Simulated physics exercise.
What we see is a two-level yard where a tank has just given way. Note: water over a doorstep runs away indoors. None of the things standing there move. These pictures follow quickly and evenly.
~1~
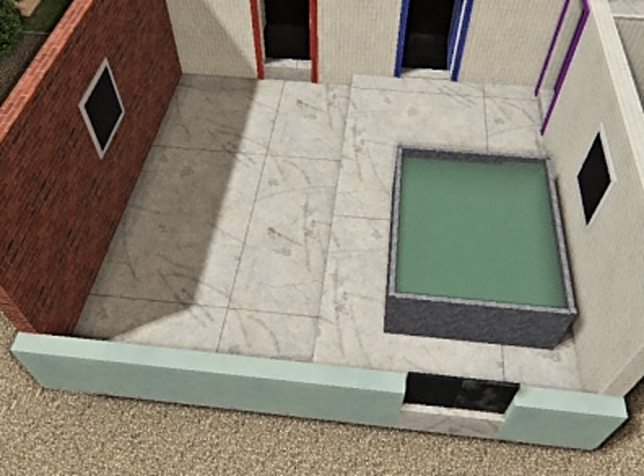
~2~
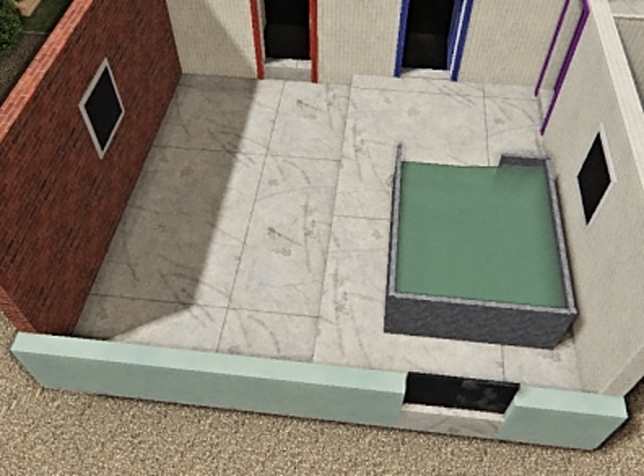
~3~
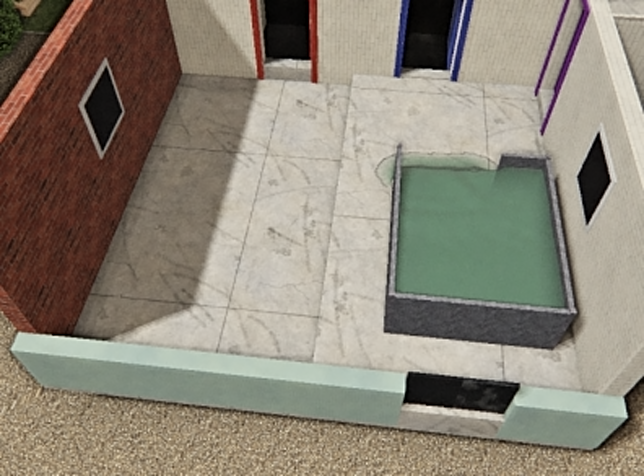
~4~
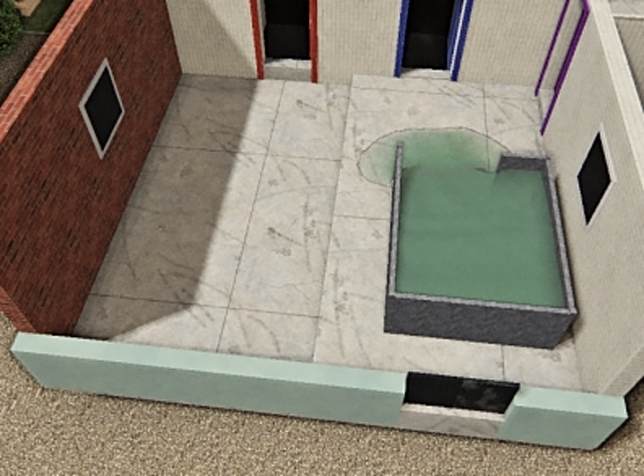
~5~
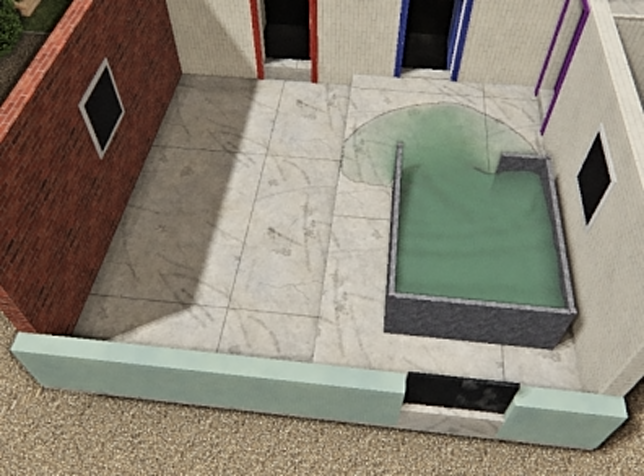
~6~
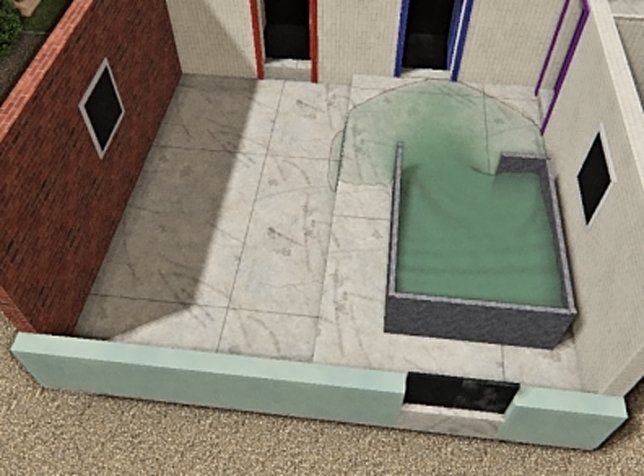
The clip opens on a walled, pale stone-floored yard with a dark-sided tank of green water standing whole and still at the right. A gap appears in the tank's far side, and green water pours out through it, spreading across the floor in a widening, rounded sheet toward the back wall.
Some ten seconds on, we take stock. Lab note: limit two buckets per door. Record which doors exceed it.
Outcome: The blue door is going to be swamped; the red door is going to stay within two buckets; the purple door is going to be swamped.
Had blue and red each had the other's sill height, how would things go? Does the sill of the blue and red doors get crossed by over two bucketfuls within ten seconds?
One by one: The blue door takes more, the red door passes that mark.
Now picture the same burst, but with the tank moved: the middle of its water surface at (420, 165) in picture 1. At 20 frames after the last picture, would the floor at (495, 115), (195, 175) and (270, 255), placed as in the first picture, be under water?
I'd call them watered, watered and still dry, in the order asked.
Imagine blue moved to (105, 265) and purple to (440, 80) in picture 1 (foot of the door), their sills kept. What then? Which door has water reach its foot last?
That's the door marked blue.
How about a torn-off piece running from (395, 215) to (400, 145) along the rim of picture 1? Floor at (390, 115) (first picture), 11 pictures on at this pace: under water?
At the point asked about: Unwetted.
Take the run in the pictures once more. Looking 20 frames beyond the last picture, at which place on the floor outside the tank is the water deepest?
About (189, 83).
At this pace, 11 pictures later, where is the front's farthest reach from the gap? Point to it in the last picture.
The wet point farthest out is around (191, 77).
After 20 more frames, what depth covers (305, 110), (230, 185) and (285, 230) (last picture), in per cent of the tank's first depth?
The depth comes out near 10, 0 and 0 per cent.
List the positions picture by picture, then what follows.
The first frame shows the water tank at (476, 224) is whole and still.
In the second frame, the front is at (394, 179), out from the gap on the water tank's far side.
In the third frame, water pours out on the water tank's far side and has run to a hidden place.
In the fourth frame, the front is at (469, 132), out from the gap on the water tank's far side.
In the fifth frame, the front is at (451, 105), out from the gap on the water tank's far side.
In the sixth frame, the front is at (450, 81), out from the gap on the water tank's far side.
A moment on, water covers 30 % of the floor; the blue door far over two buckets in, the red door not reached, the purple door wet at the sill, nothing in.
Next, water covers 35 % of the floor; the blue door far over two buckets in, the red door wet at the sill, nothing in, the purple door under two buckets in.
Then, water covers 45 % of the floor; the blue door far over two buckets in, the red door wet at the sill, nothing in, the purple door over two buckets in.
Later, water covers 85 % of the floor; the blue door far over two buckets in, the red door wet at the sill, nothing in, the purple door over two buckets in.
In the end, water covers 90 % of the floor; the blue door far over two buckets in, the red door wet at the sill, nothing in, the purple door over two buckets in.
